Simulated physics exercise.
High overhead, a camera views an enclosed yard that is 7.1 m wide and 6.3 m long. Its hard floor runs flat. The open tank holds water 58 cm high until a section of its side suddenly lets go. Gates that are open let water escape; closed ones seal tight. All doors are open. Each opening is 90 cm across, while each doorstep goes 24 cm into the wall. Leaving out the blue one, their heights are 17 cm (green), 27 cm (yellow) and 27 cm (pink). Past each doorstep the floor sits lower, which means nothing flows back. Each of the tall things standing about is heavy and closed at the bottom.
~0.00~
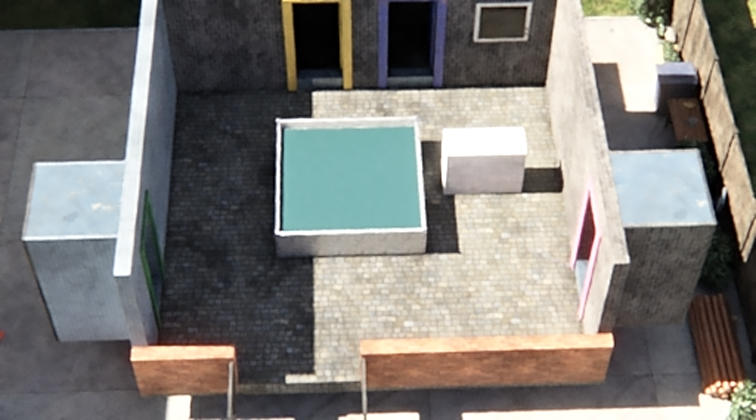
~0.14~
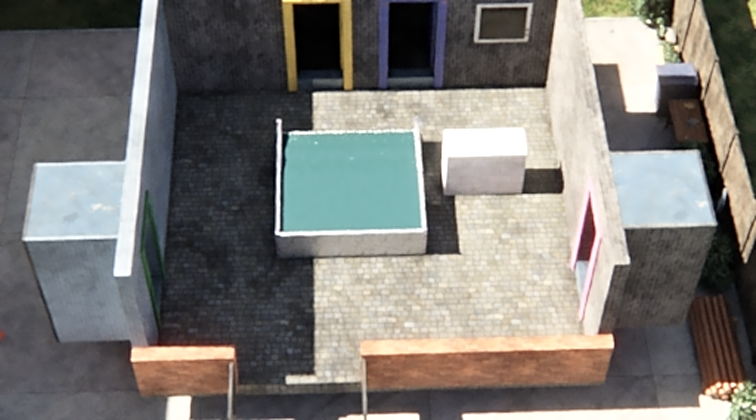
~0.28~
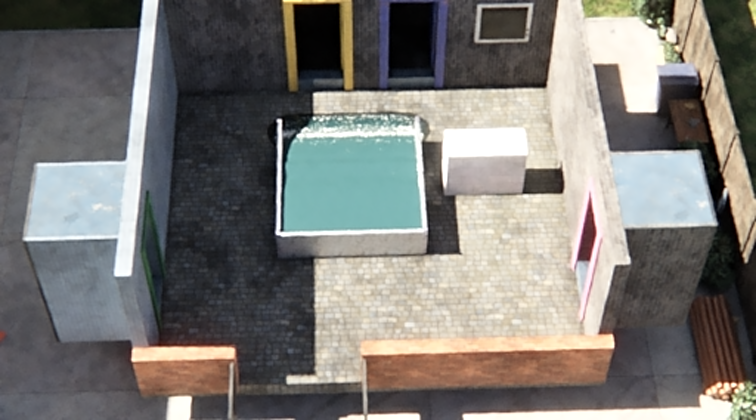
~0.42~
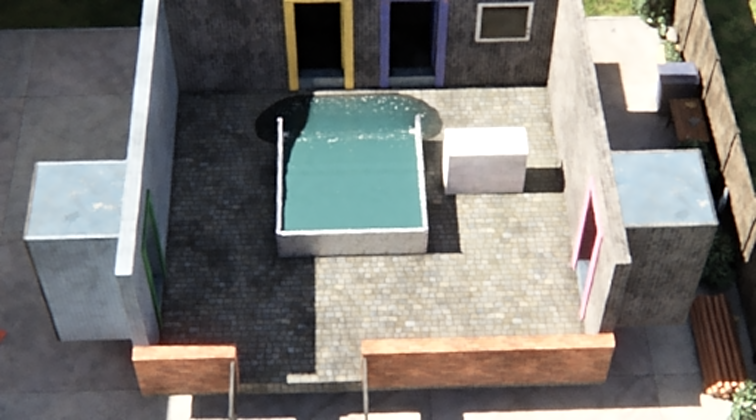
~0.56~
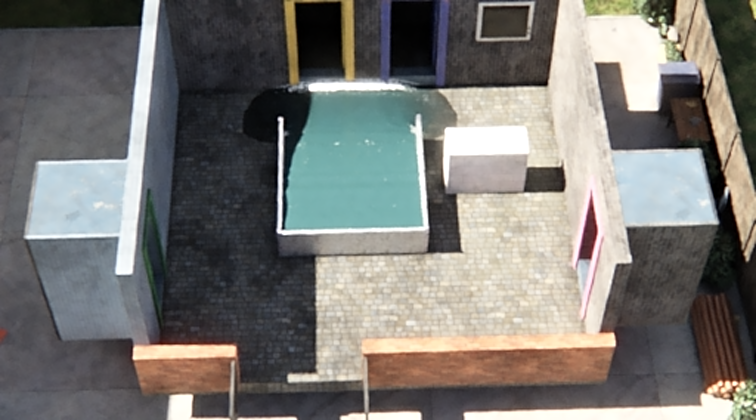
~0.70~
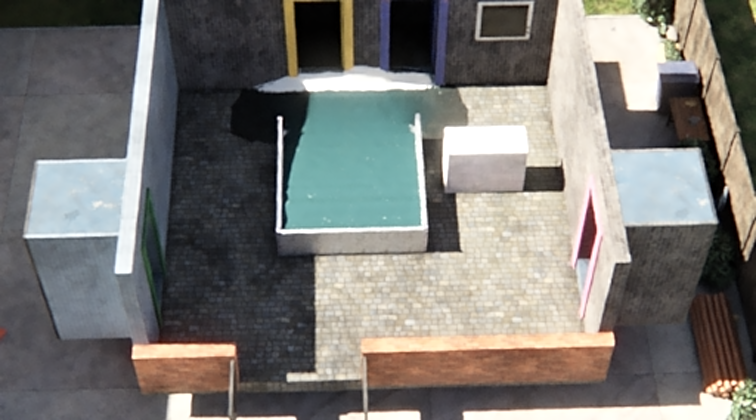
Green water pours from the open tank's far side and spreads to the blue door.
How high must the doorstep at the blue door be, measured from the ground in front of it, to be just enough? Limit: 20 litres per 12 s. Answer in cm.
About 31 cm.
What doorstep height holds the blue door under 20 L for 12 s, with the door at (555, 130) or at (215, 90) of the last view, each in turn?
About 21 cm, then about 22 cm.
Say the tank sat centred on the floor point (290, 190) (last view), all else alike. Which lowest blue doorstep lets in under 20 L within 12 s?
That setup calls for roughly 11.5 cm.
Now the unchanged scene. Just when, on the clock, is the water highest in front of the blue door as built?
Roughly 1.8 s.
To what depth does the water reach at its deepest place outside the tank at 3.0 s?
Around 38 centimetres.
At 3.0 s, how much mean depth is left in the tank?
Around 17 centimetres.
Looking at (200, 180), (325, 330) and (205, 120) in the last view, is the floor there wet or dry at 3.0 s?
1: Awash; 2: Unwetted; 3: Awash.
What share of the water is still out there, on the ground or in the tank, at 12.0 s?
Some 80 %.
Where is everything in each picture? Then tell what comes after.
The first frame shows the open tank at (349, 176) is whole and still, 58 cm deep; the blue door at (411, 49) is dry.
In the second frame, the gap is on the far side, the front 0.3 m out at a hidden place; the back of the open tank holds 58 cm.
In the third frame, the gap is on the far side, the front 0.7 m out at (317, 116); the back of the open tank holds 58 cm.
In the fourth frame, the gap is on the far side, the front 1.2 m out at (295, 99); the back of the open tank holds 58 cm.
In the fifth frame, the gap is on the far side, the front 1.4 m out at (427, 87); the back of the open tank holds 58 cm.
In the sixth frame, the front is at (301, 72), 1.6 m from the gap on the far side; 5.2 m2 of floor is wet, 56 cm left at the back; water is at the blue door at (413, 48).
After 1.4 s water covers 15 % of the floor, deepest (44 cm) near (348, 92); 34 cm at the blue door, 14 litres in over its 25 cm doorstep.
After 3.0 s water covers 35 % of the floor, deepest (38 cm) near (179, 96); 27 cm at the blue door, 60 litres in over its 25 cm doorstep.
After 12.0 s water covers 95 % of the floor, deepest (12 cm) near (169, 223); 8 cm at the blue door, 63 litres in over its 25 cm doorstep.
At the blue door as built, the water arrived by 0.6 s and peaked near 35 cm at 1.8 s.
With a doorstep of 26.5 cm, 49 litres would have come in within the 12 s; with 36 cm, 3 litres. So under 20 litres takes about 31 cm.
